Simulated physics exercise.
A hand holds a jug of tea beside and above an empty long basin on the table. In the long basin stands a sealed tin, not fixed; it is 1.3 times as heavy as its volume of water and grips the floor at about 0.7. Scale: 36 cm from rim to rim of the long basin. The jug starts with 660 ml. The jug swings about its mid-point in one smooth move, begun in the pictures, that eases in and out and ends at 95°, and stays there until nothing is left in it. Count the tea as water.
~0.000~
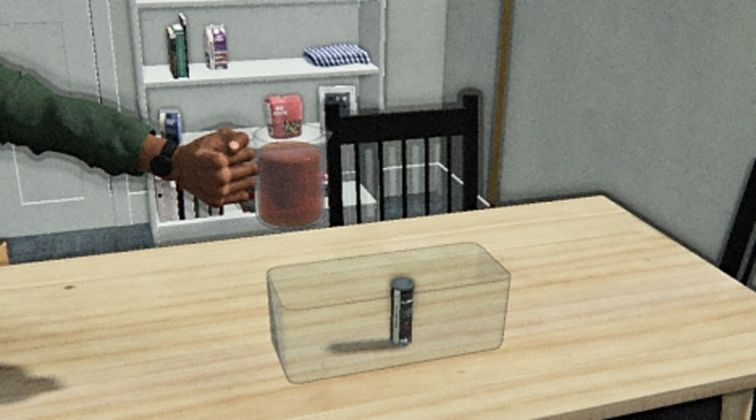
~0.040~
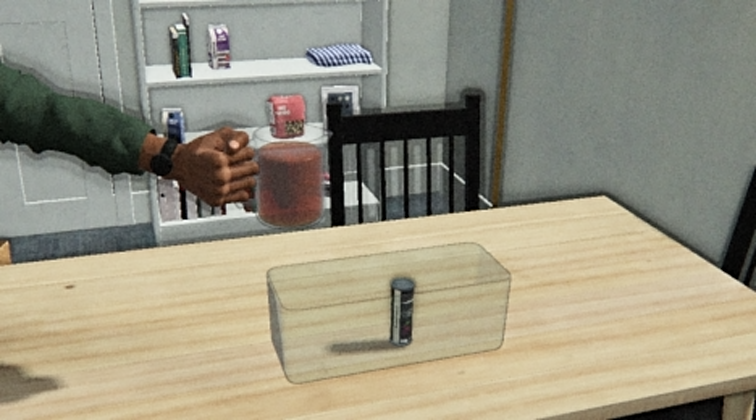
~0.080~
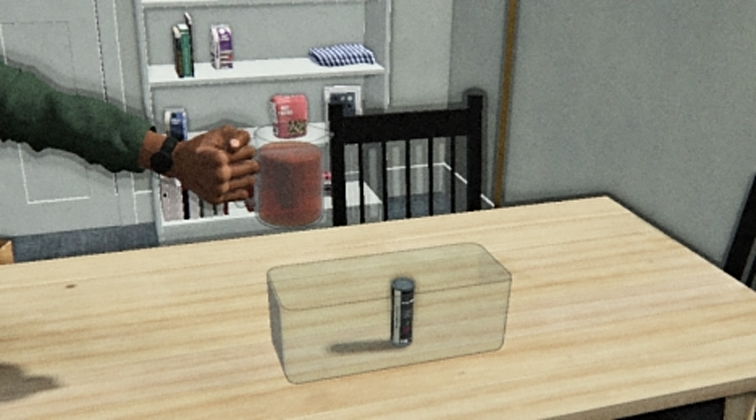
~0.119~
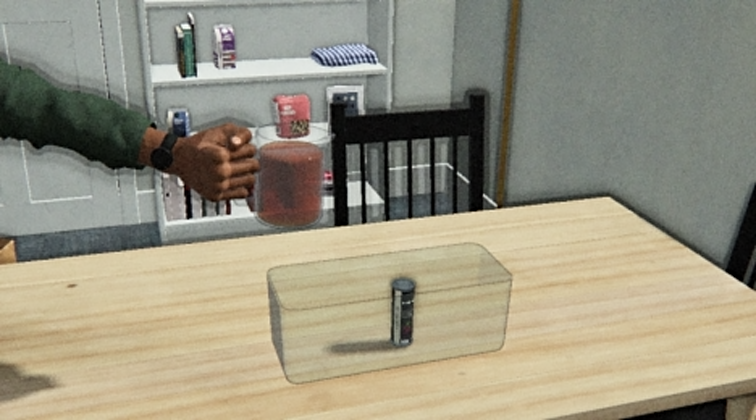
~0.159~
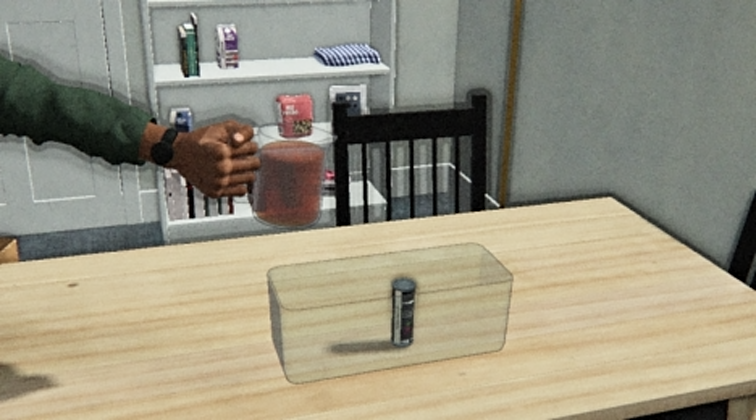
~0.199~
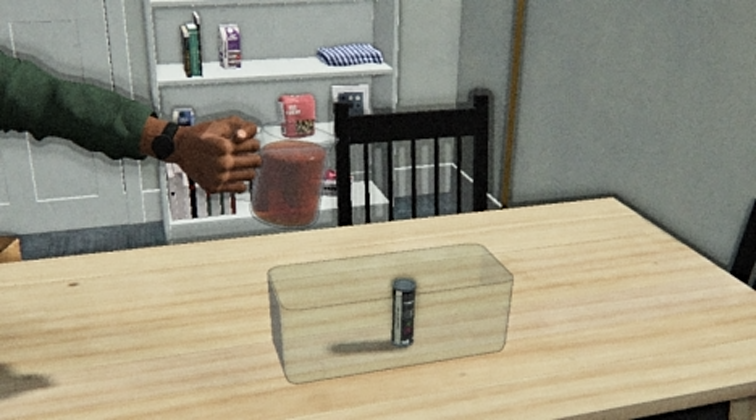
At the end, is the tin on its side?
The tin falls.
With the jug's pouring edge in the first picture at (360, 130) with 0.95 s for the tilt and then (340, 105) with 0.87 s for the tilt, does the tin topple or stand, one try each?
First it stays up; then it stays up.
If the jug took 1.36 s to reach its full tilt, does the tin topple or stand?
The tin falls.
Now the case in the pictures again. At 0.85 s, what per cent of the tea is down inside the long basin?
Some 26 per cent.
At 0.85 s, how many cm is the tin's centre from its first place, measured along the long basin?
About 0 cm.
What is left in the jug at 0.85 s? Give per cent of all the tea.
About 48 per cent.
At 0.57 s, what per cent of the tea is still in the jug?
About 90 per cent.
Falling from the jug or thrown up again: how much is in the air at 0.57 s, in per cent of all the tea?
Some 10 per cent.
Then, 0.57 s in, the tilt is 63° and 90 per cent is still to pour; the tin stands where it began.
Then, 0.85 s in, the tilt is 92° and 48 per cent is still to pour; the tin stands where it began.
Then, 1.14 s in, the tilt is 95° and 15 per cent is still to pour; the tin leans 32°.
Then, 1.45 s in, the tilt is 95° and 4 per cent is still to pour; the tin lies on its side.
Finally, the tin lies on its side.
